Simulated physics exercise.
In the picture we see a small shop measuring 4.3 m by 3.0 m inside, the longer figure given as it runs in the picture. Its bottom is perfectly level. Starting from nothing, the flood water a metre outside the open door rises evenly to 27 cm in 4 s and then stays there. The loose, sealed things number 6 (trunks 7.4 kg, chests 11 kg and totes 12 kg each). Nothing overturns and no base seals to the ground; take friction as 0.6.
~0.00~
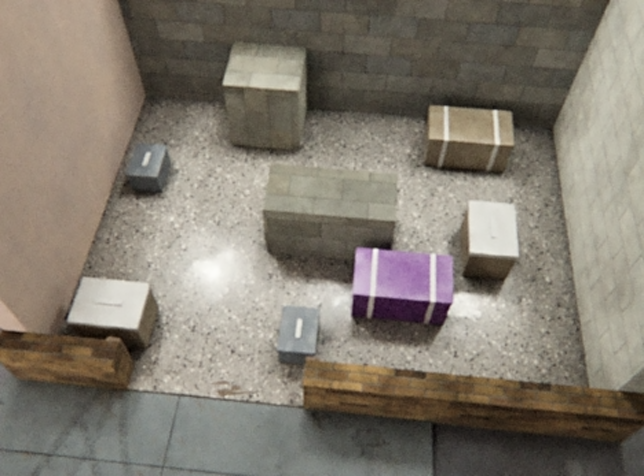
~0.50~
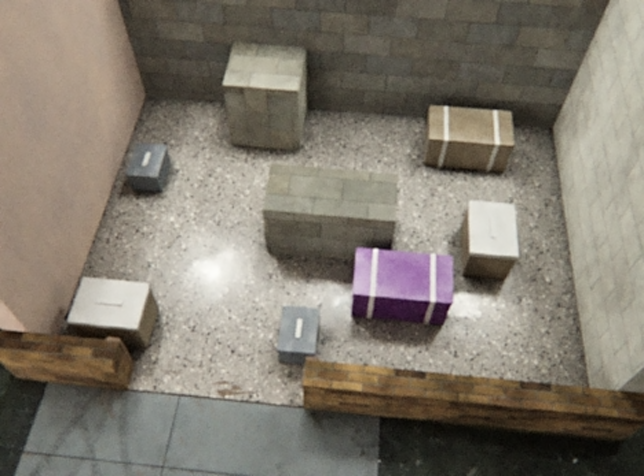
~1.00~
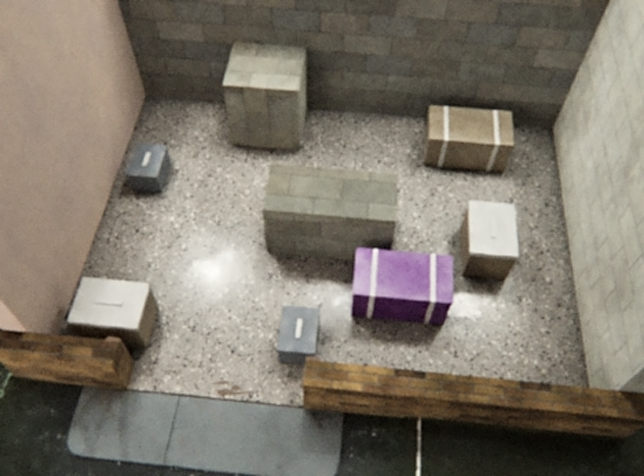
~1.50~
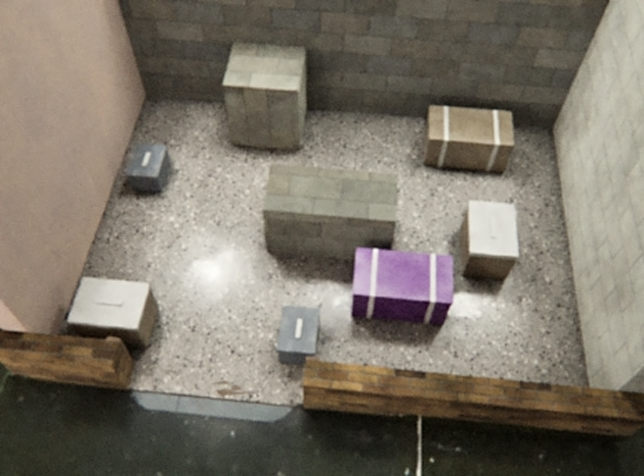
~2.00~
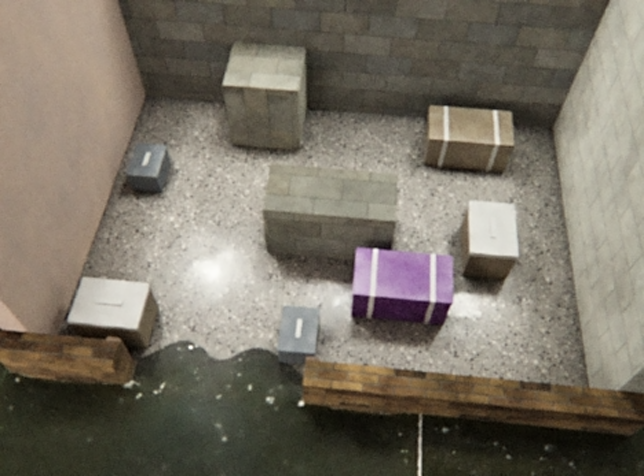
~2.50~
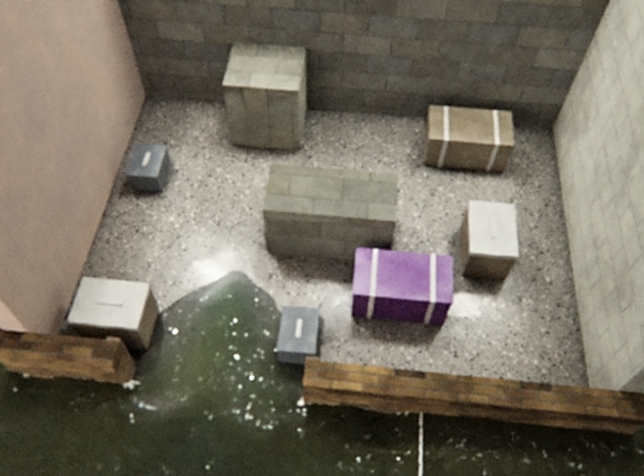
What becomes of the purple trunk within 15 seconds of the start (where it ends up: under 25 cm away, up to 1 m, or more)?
I expect it goes a modest distance.
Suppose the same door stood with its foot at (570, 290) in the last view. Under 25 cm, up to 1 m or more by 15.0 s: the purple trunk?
Then the purple trunk would have gone a long way.
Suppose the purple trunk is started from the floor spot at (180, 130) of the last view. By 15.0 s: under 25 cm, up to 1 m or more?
Here it heads a good way off.
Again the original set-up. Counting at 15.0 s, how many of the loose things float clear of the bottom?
Count at that moment: 6.
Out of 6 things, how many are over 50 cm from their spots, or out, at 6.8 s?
3 in all.
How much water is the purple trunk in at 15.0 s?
Depth: About 25 cm.
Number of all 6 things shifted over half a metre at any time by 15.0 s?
That adds up to 6.
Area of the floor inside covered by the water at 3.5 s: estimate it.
About 3.5 m2 is covered.
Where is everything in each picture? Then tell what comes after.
The first frame shows the purple trunk at (404, 275) rests on the ground; water covers 0.0 m2; 0 of 6 have shifted.
The second frame shows the purple trunk at (404, 275), on the bottom; 0.0 m2 under water; 0 of 6 have shifted.
The third frame shows the purple trunk at (404, 275) rests on the ground; 0.0 m2 under water; 0 of 6 have shifted.
The fourth frame shows the purple trunk at (404, 275) rests on the ground; water covers 0.0 m2; 0 of 6 have shifted.
The fifth frame shows the purple trunk at (404, 275) rests on the ground; 0.2 m2 under water; 0 of 6 have shifted.
The sixth frame shows the purple trunk at (404, 275) rests on the ground; water covers 0.9 m2; 0 of 6 have shifted.
After 3.5 s the purple trunk is near (404, 275), 0.0 m from its start, aground; 0 afloat.
After 6.8 s the purple trunk is near (495, 348), 0.9 m from its start, afloat; 3 afloat.
After 11.0 s the purple trunk is near (449, 321), 0.6 m from its start, afloat; 6 afloat.
After 15.0 s the purple trunk is near (480, 312), 0.7 m from its start, afloat; 6 afloat.
